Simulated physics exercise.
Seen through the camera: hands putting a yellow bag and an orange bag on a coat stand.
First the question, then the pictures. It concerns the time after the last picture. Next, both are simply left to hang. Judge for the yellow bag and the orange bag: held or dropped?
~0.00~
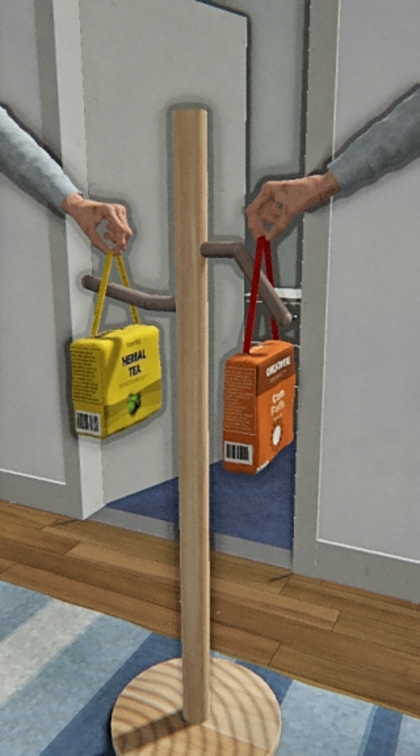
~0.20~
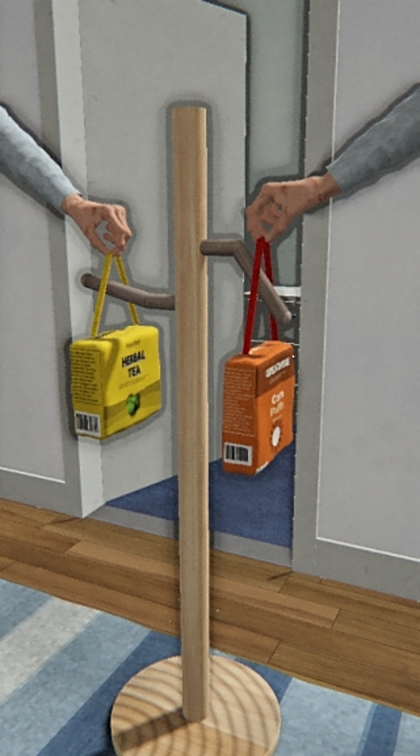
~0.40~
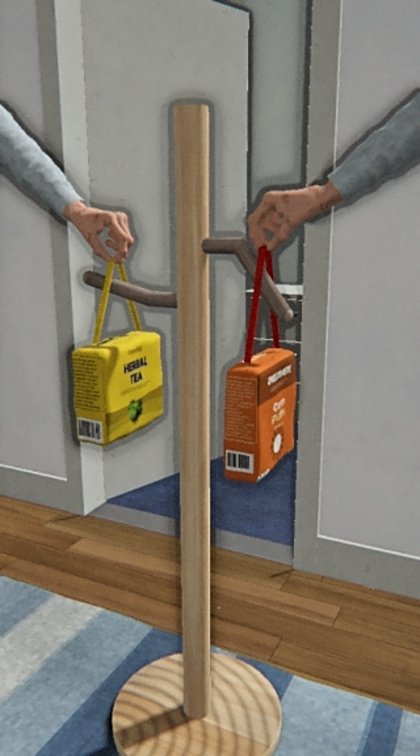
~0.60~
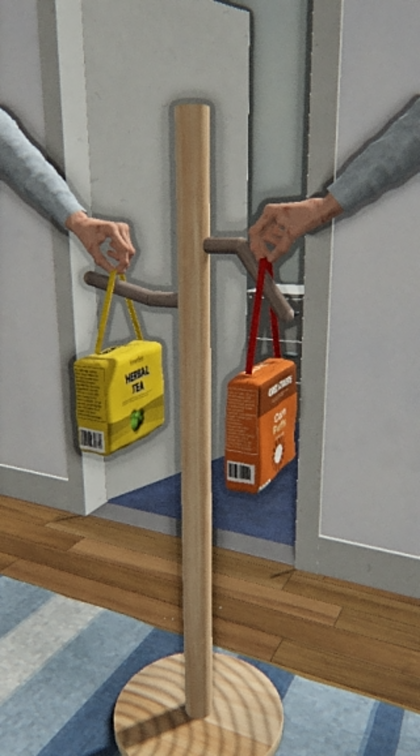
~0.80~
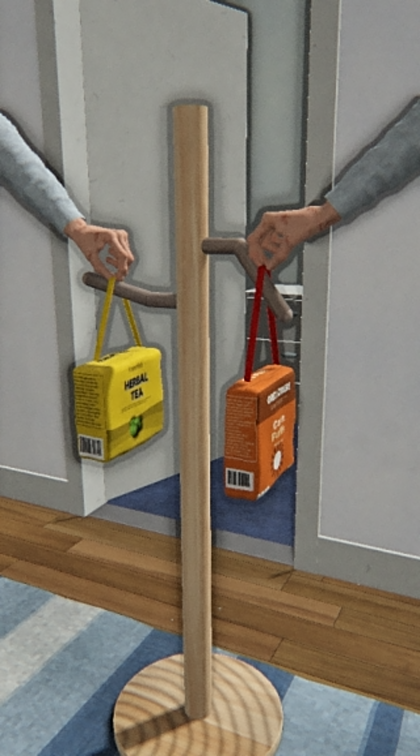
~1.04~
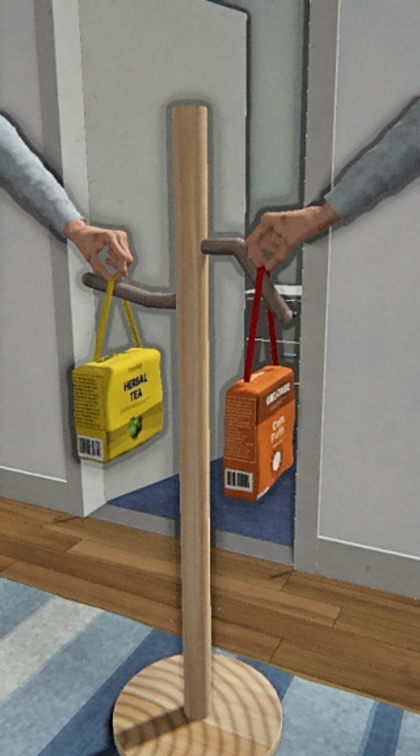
Yellow bag - held; orange bag - dropped.
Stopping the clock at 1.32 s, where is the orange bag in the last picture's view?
At that instant it is roughly at (260, 539) in the last picture.
After 1.32 s, yellow bag still up near (121, 404); orange bag falling near (260, 539).
After 1.60 s, yellow bag still up near (122, 406); orange bag on the floor near (226, 690).
After 1.88 s, yellow bag still up near (123, 406); orange bag on the floor near (219, 715).
In the end, yellow bag still up near (122, 406); orange bag on the floor near (220, 717). The yellow bag holds on and the orange bag comes down.
